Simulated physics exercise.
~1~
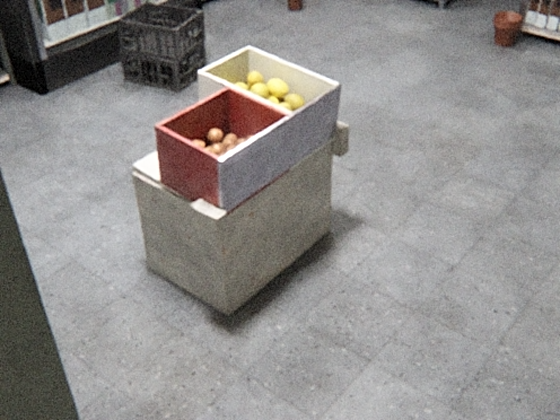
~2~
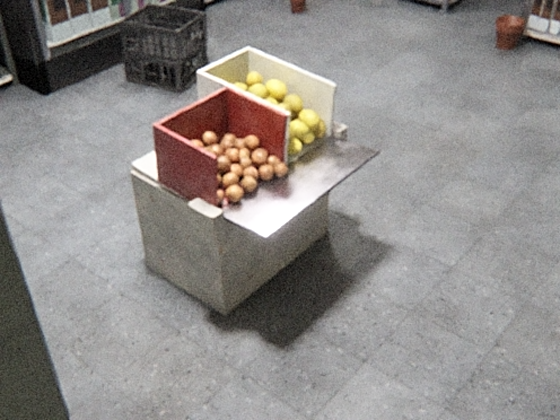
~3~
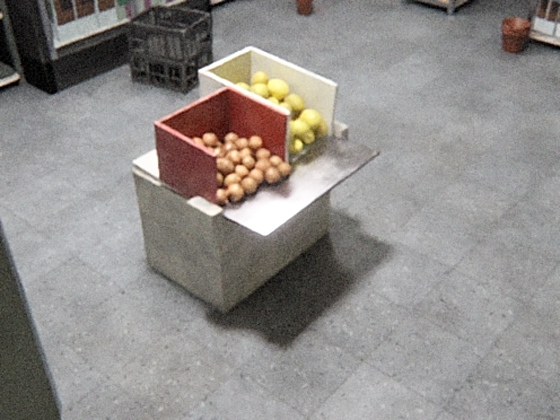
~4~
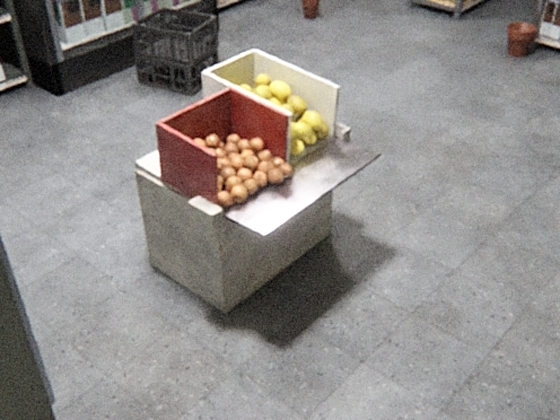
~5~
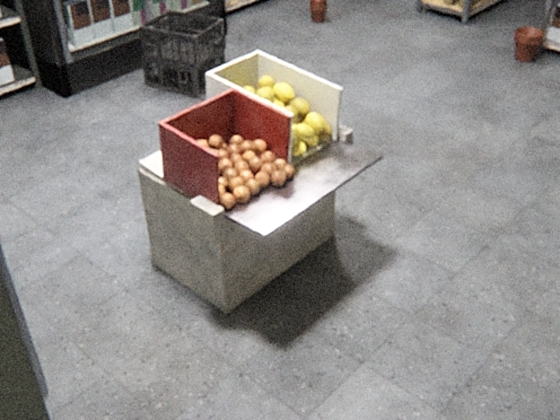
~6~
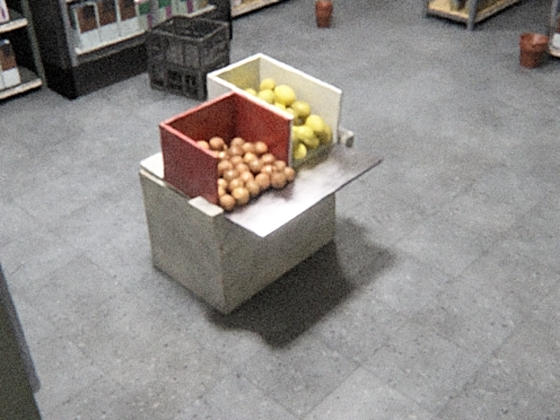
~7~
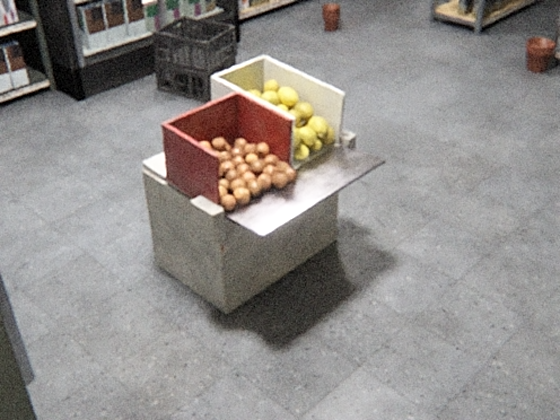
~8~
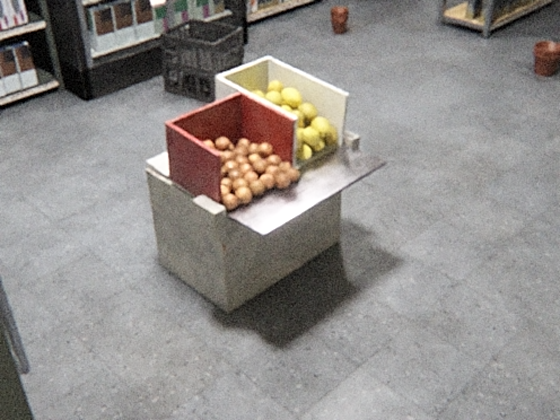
Shop floor with white and red open boxes on a stand, the front flap dropping flat, yellow fruit and onions spreading forward but staying put.
